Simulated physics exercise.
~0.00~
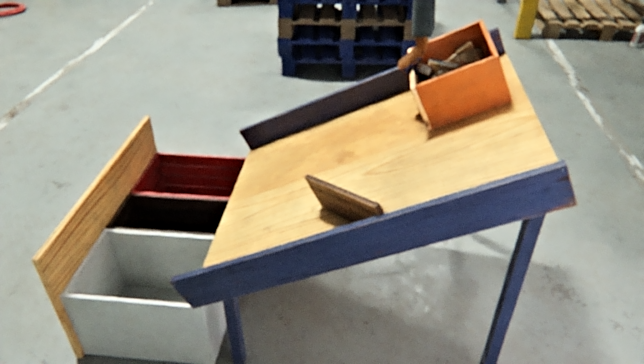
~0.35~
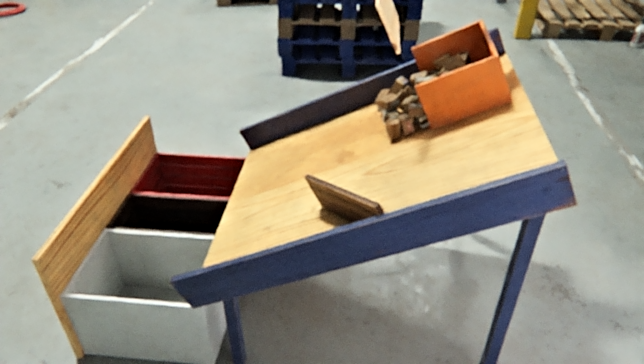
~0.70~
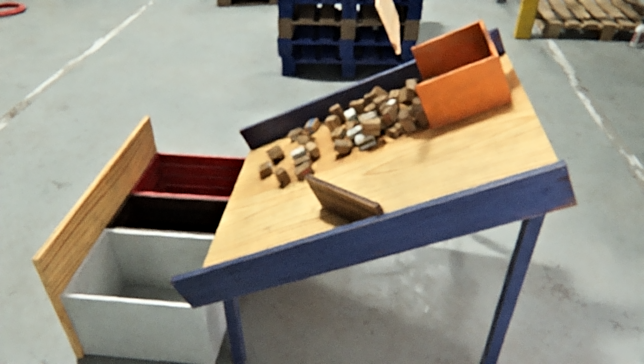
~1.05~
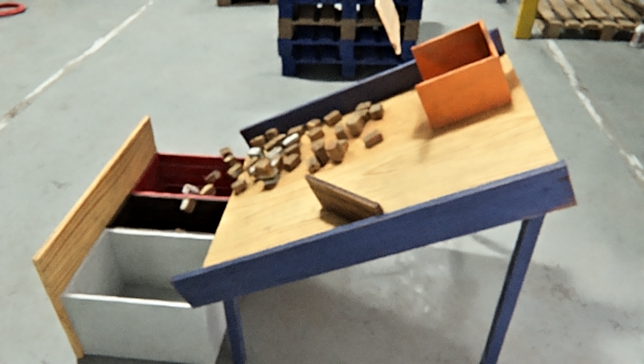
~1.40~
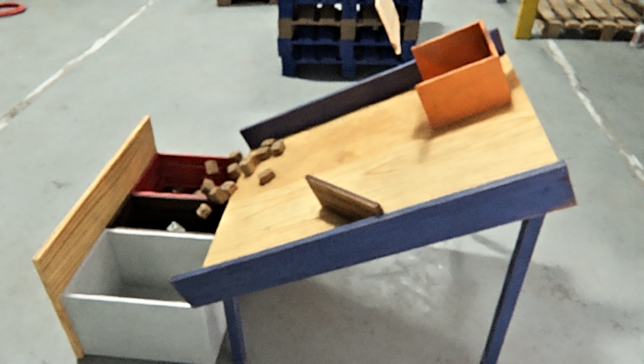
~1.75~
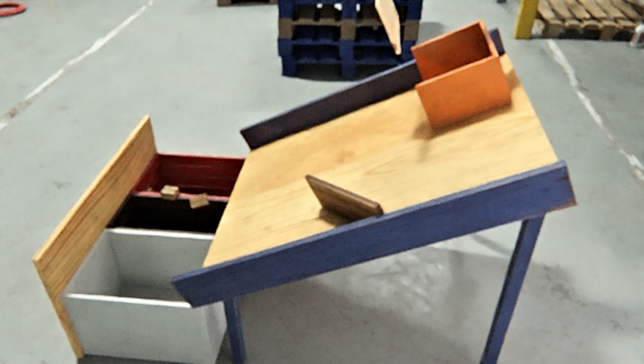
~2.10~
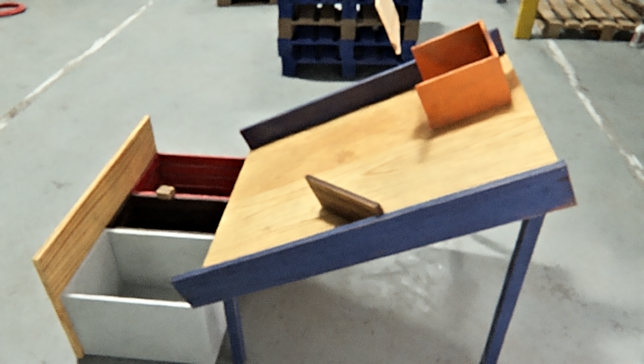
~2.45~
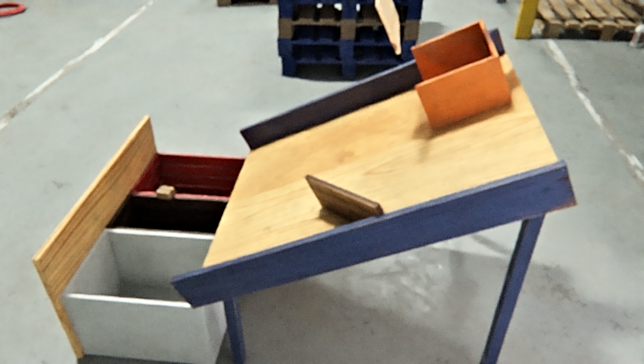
A pile of small brown blocks spilled from an orange box when its gate lifted, then tumbled left down a sloping wooden table past an angled board and dropped into the dark and red bins, leaving the slope bare and the white bin empty.
